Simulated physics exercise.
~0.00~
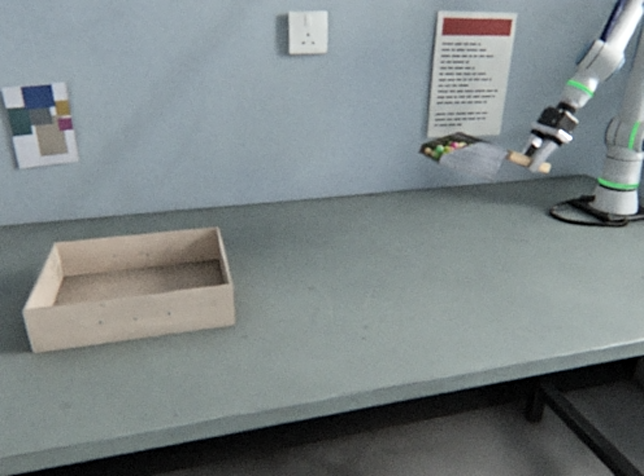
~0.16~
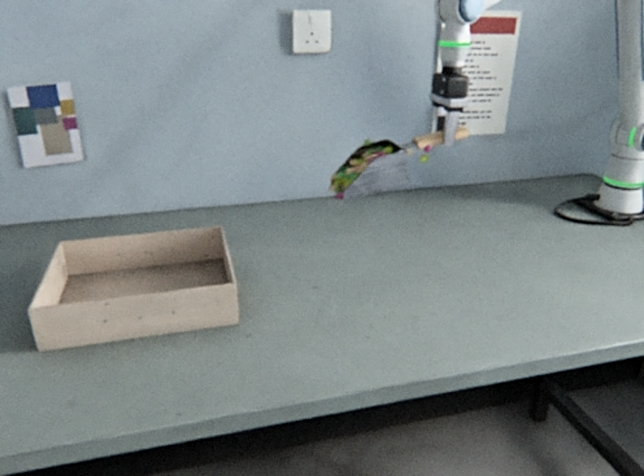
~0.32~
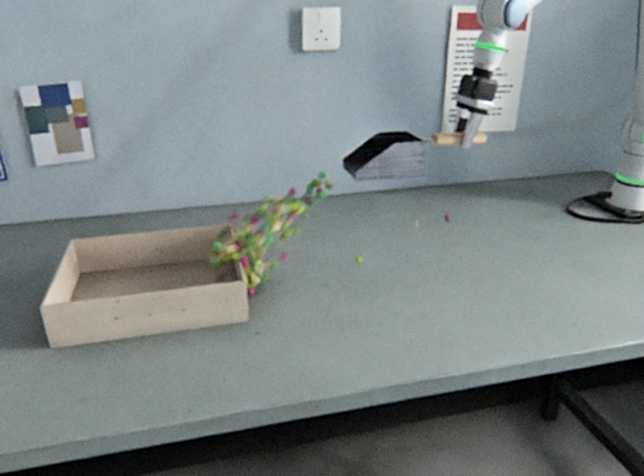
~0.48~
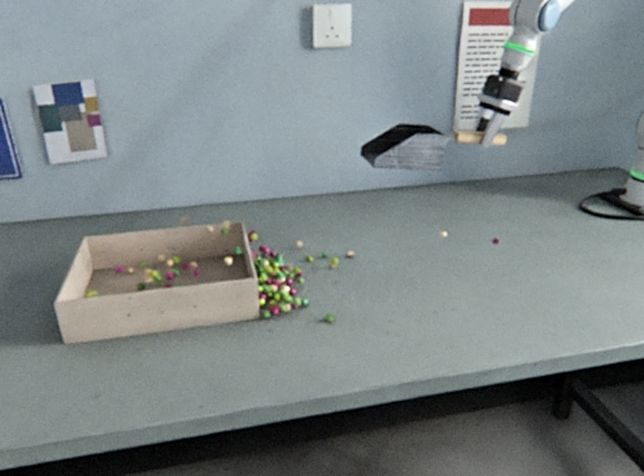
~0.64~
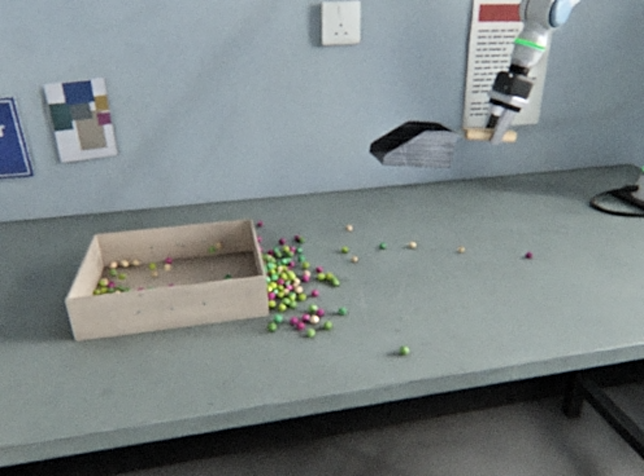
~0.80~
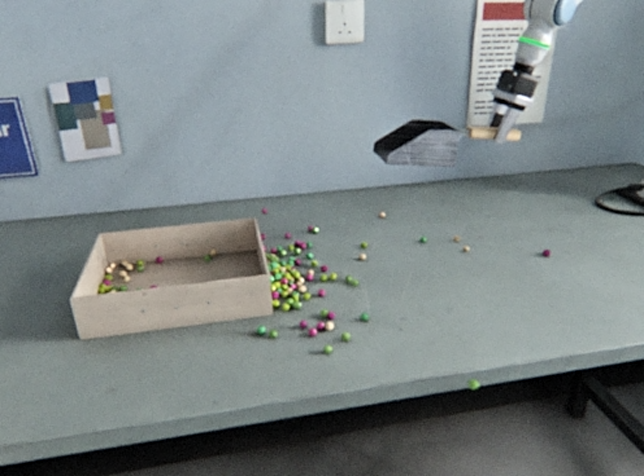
A robot arm holds a scoop loaded with small round sweets in green, pink and yellow above a table, to the right of an open wooden box. The arm swings the scoop left toward the box, tipping it forward so the sweets begin to slide at its open front. It then draws back a little and tilts the scoop back as the sweets fly out in a stream toward the box's near side. Some drop inside, but most land beside its right wall and scatter. The emptied scoop hangs still, with most sweets outside the box and one bright green sweet beyond the table's front edge.
